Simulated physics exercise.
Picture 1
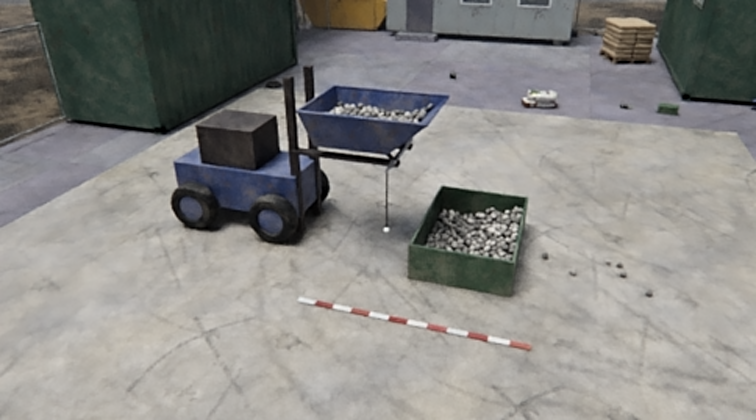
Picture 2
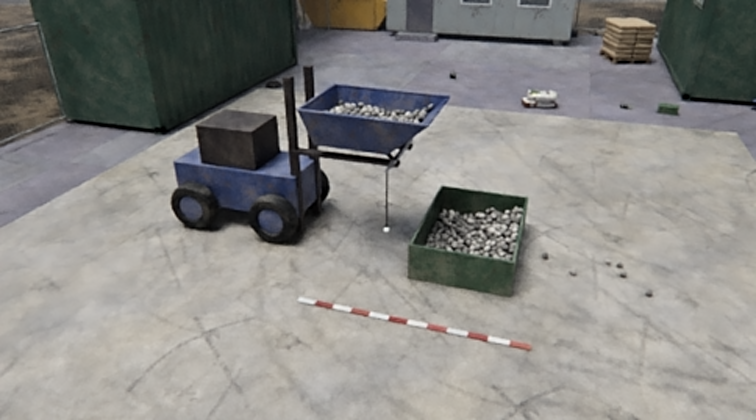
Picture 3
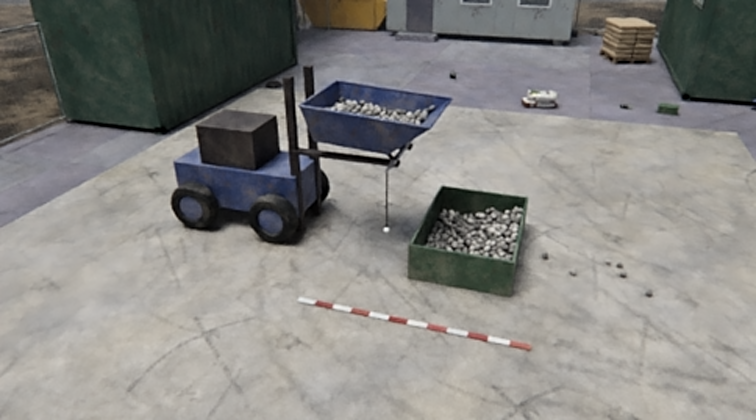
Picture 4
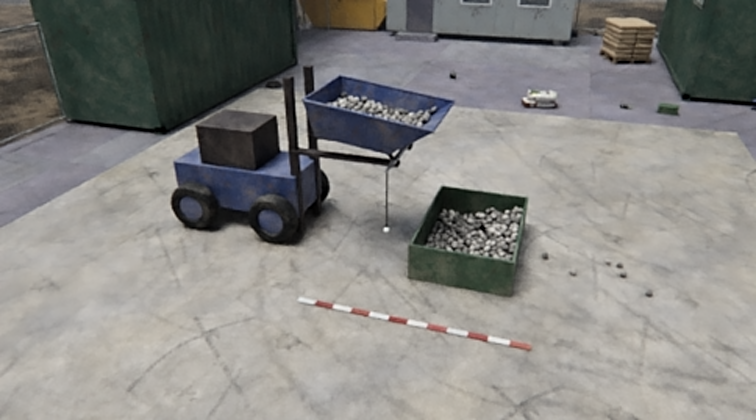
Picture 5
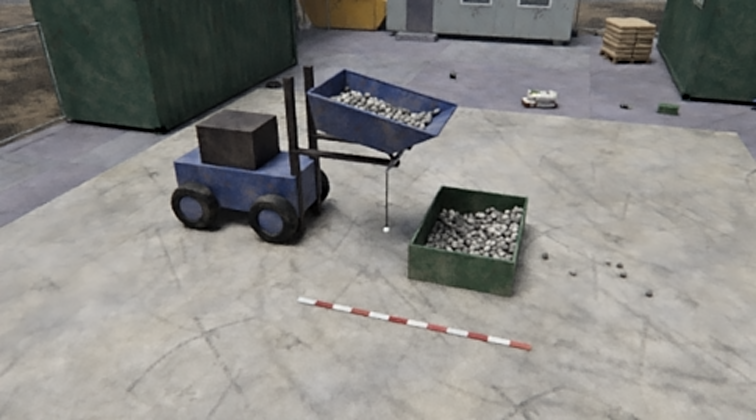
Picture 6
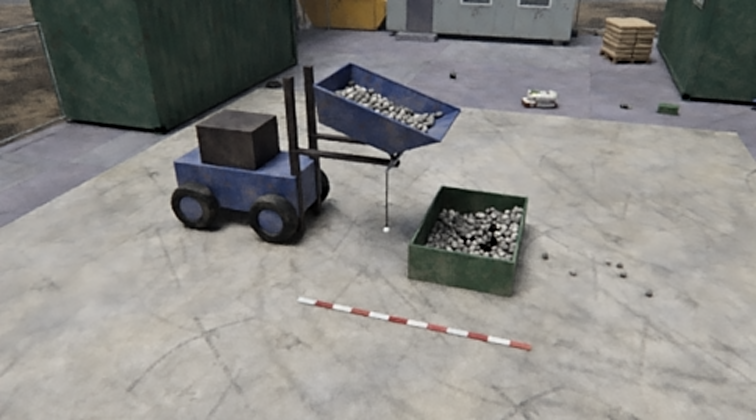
A paved concrete yard with green containers, a pale cabin and a stacked pallet at the back is seen from above at an angle. A blue forklift with a dark block on top stands left of centre, holding a blue skip of grey stones, with a green bin of similar stones to the right and a red and white striped bar in front. The skip slowly tilts, its left end rising and its right lip dipping slightly, while the camera stays still.
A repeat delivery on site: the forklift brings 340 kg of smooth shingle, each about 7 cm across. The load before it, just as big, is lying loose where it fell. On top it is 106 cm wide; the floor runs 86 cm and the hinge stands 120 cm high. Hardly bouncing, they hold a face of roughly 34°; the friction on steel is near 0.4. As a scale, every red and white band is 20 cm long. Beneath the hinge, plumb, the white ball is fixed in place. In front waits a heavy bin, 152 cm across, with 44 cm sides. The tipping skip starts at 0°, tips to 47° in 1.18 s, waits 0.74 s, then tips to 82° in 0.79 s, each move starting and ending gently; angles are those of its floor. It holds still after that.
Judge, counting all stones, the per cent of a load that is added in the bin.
Close to 99 parts in a hundred.
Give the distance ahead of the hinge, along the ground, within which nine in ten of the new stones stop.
It comes to around 120 centimetres.
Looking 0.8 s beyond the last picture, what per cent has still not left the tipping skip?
Estimate: 100 % remaining inside, roughly.
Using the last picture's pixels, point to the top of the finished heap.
Around (496, 225).
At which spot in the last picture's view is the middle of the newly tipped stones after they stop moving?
Their centre rests close to (478, 234).
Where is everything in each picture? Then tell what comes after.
Lip at (427, 125), floor tilted 0°, highest stones at (412, 114). The earlier load is highest near (514, 238), 34 cm above ground level, 99 % in the bin, 1 % beside or beyond the bin, in the first frame.
Lip at (428, 126), floor tilted 1°, highest stones at (404, 114), in the second frame.
Lip at (430, 128), floor tilted 4°, highest stones at (344, 108), in the third frame.
The tipping skip is at 8°, its lip at (434, 131); the top of the load is at (346, 102), in the fourth frame.
Lip at (437, 136), floor tilted 13°, highest stones at (347, 97), in the fifth frame.
The tipping skip is at 18°, its lip at (441, 141); the top of the load is at (349, 91), in the sixth frame.
Then, 0.4 s after the last picture the floor is at 39°; in per cent of one load, 100 in the tipping skip, 99 in the bin, 1 beside or beyond the bin; the foremost stones are at (580, 263).
Then, 0.8 s after the last picture the floor is at 47°; in per cent of one load, 100 in the tipping skip, 100 in the bin, 1 beside or beyond the bin; the foremost stones are at (580, 263).
Then, 2.7 s after the last picture the floor is at 82°; in per cent of one load, 0 in the tipping skip, 198 in the bin, 2 beside or beyond the bin; the foremost stones are at (583, 259).
Then, 5.2 s after the last picture the floor is at 82°; in per cent of one load, 0 in the tipping skip, 198 in the bin, 2 beside or beyond the bin; the foremost stones are at (591, 270). Net gain in the bin, 99.
